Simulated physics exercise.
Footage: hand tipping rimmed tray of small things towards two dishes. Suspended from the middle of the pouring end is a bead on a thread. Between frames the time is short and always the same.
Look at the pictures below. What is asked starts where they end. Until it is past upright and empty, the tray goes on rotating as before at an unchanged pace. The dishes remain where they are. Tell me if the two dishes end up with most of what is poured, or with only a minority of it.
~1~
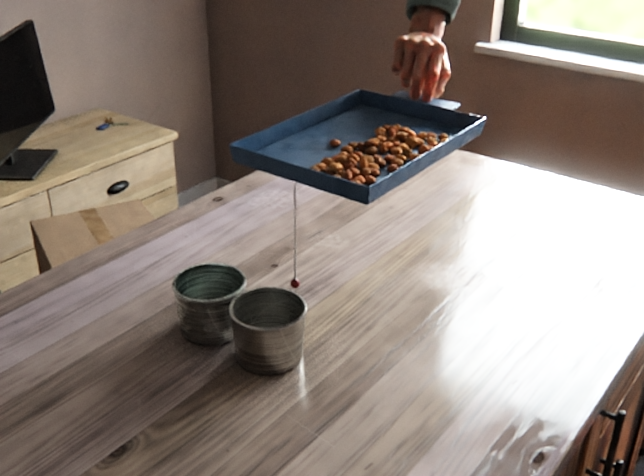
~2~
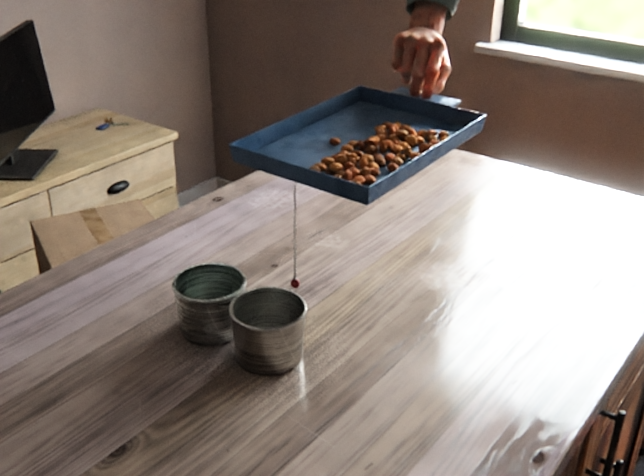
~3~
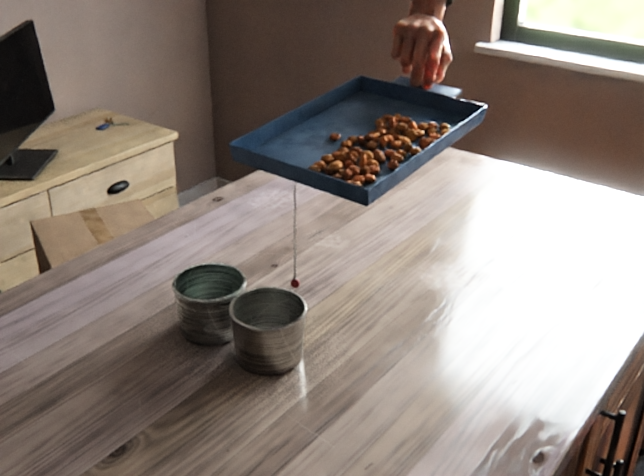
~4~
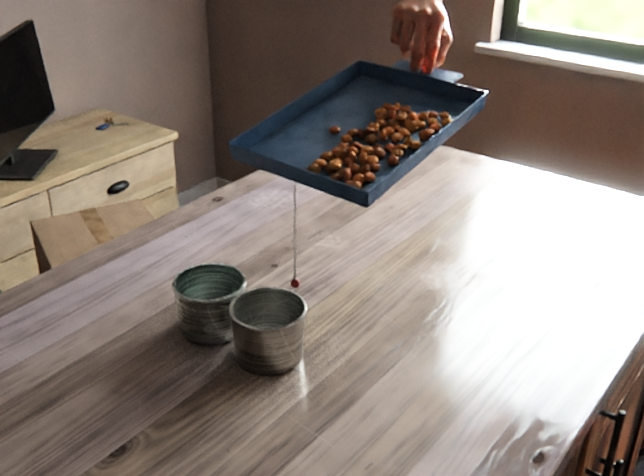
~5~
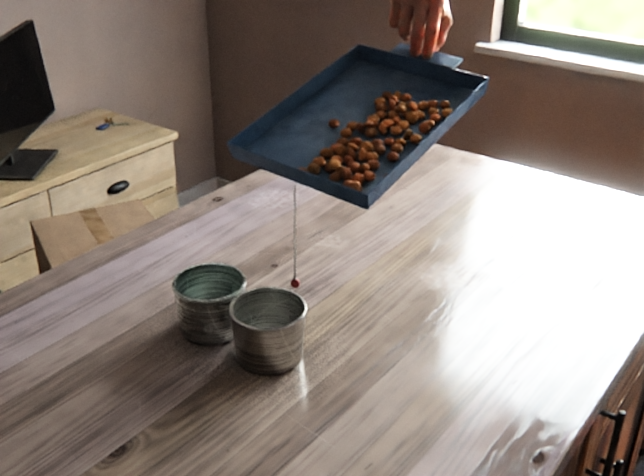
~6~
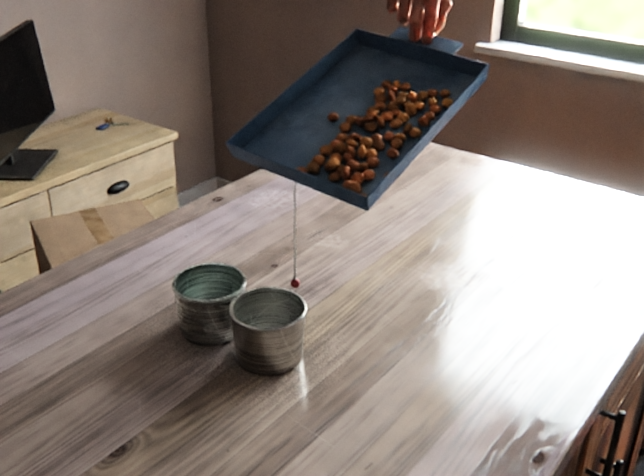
Only a minority.
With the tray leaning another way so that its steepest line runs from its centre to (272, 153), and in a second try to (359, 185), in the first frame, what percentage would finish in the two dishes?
About 20 % and about 0 %.
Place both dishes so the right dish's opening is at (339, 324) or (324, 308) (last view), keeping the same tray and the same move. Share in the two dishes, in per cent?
About 70 per cent, then about 20 per cent.
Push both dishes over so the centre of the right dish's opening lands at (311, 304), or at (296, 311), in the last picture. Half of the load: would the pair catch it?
Earlier try a minority share, later try a minority share.
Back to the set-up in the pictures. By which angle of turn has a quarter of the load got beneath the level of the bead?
95°, roughly.
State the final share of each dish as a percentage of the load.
Roughly: Left 0 %, right 10 %.
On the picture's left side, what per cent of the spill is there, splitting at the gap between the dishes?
It comes to 10 per cent or so.
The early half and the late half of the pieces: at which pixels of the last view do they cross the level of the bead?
I'd say around (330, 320) at first, then around (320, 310).
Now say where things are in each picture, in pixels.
In the first frame, corners of the pouring end (233, 144) and (368, 186), level; middle of the load (372, 151), bits of cat kibble; left dish (186, 315); right dish (244, 344); bead on its thread (295, 283).
In the second frame, corners of the pouring end (233, 144) and (368, 186), level; middle of the load (372, 150).
In the third frame, corners of the pouring end (232, 143) and (368, 188), tipped barely, lowest at the right corner; middle of the load (372, 145).
In the fourth frame, corners of the pouring end (231, 143) and (367, 190), tipped a little, lowest at the right corner; middle of the load (372, 139).
In the fifth frame, corners of the pouring end (230, 142) and (366, 193), tipped a little, lowest at the right corner; middle of the load (371, 133).
In the sixth frame, corners of the pouring end (229, 142) and (366, 195), tipped clearly, lowest at the right corner; middle of the load (371, 127); left dish (186, 315); right dish (244, 344).
Just after the last frame, tray tipped steeply; every one on the tray.
A moment on, tray tipped right over; roughly half on the tray; just a few in the right dish; roughly a quarter outside both; roughly a quarter in the air.
Further on, tray tipped past a quarter turn; about a tenth in the right dish; the larger part outside both.
When it is over, tray tipped past a quarter turn; about a tenth in the right dish; not one in the left dish; the larger part outside both.
